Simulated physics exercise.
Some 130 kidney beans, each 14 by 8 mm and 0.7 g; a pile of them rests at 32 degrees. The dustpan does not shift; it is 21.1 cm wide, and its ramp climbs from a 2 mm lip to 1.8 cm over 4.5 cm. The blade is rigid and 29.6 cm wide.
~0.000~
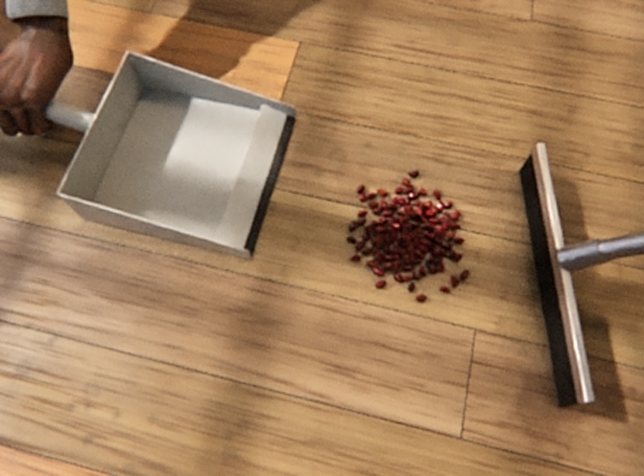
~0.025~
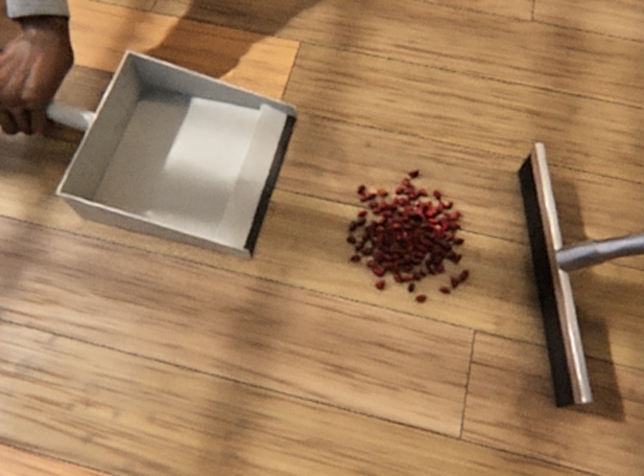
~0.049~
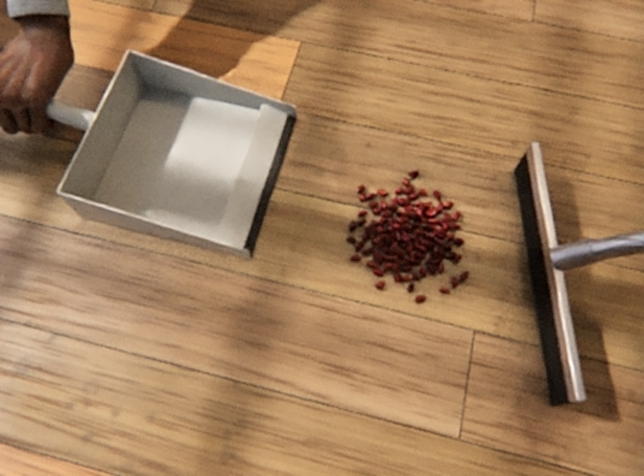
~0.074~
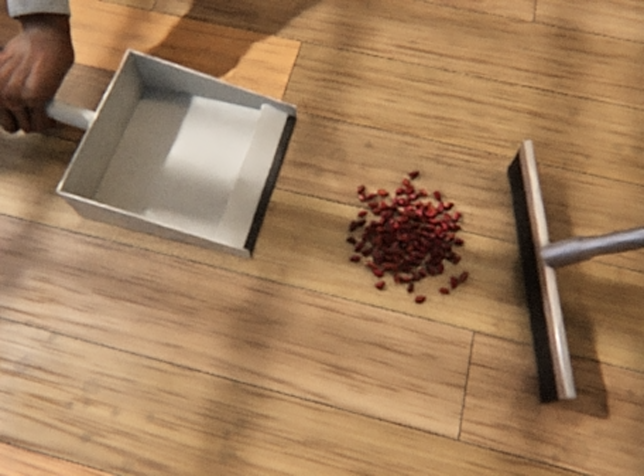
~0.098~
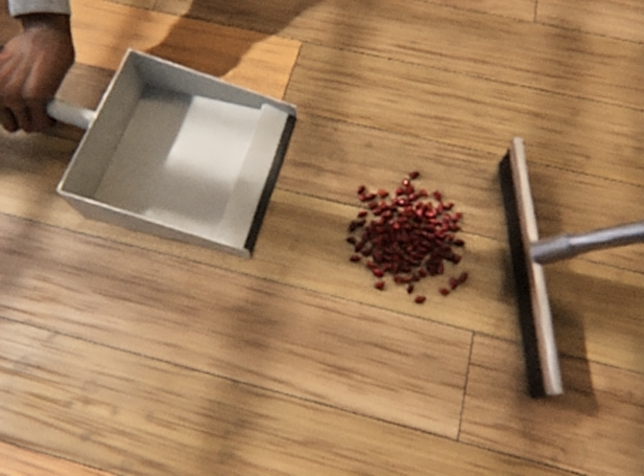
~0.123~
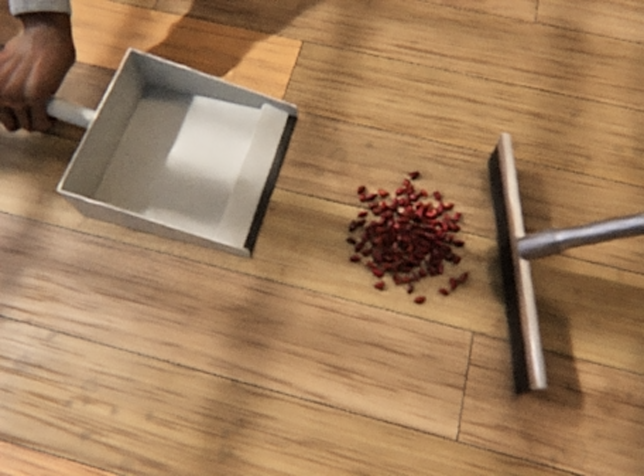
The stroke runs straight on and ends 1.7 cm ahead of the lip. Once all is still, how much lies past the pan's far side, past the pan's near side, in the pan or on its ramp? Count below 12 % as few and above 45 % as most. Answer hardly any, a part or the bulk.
Past the pan's far side: Hardly any; past the pan's near side: A part; in the pan or on its ramp: Hardly any.
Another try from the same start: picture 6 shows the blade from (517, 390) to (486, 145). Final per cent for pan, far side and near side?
Pan 20, far 0, near 25.
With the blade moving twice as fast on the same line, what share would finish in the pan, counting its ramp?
It would be near 30 per cent.
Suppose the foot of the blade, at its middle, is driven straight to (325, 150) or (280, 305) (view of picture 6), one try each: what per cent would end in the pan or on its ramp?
About 0 and 20 per cent.
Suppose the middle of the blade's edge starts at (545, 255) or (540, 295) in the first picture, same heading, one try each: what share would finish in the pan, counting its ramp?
Some 5 and 10 per cent.
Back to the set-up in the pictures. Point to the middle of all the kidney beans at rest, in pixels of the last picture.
At about (283, 212).
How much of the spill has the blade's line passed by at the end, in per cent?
Roughly 0 per cent.
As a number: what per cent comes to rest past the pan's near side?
Some 20 per cent.
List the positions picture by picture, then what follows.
In the first picture, blade from (584, 399) to (537, 151), moved 0.0 cm, 0 of the pieces shifted so far; middle of the pieces at (405, 235); pan at (180, 164).
In the second picture, blade from (582, 399) to (536, 151), moved 0.2 cm, 0 of the pieces shifted so far; middle of the pieces at (405, 235).
In the third picture, blade from (576, 397) to (532, 150), moved 0.7 cm, 0 of the pieces shifted so far; middle of the pieces at (405, 235).
In the fourth picture, blade from (566, 395) to (524, 148), moved 1.7 cm, 0 of the pieces shifted so far; middle of the pieces at (405, 236).
In the fifth picture, blade from (553, 390) to (515, 145), moved 2.9 cm, 0 of the pieces shifted so far; middle of the pieces at (405, 236).
In the sixth picture, blade from (537, 385) to (503, 142), moved 4.4 cm, 0 of the pieces shifted so far; middle of the pieces at (405, 236); pan at (181, 161). The blade's pace is about 0.61 m/s, heading 9 degrees away from the viewer's side.
After 0.33 s, middle of the blade 17 cm from the lip; 0 % over the lip, far side 0 %, near side 5 %.
After 0.47 s, middle of the blade 9 cm from the lip; 0 % over the lip, far side 0 %, near side 15 %.
Then, at 0.73 s, middle of the blade 5 cm from the lip; 5 % over the lip, far side 0 %, near side 20 %.
In the end, at 1.8 s, far side 0 %, near side 20 %, pan 5 %, in front of the lip or behind the blade 75 %.
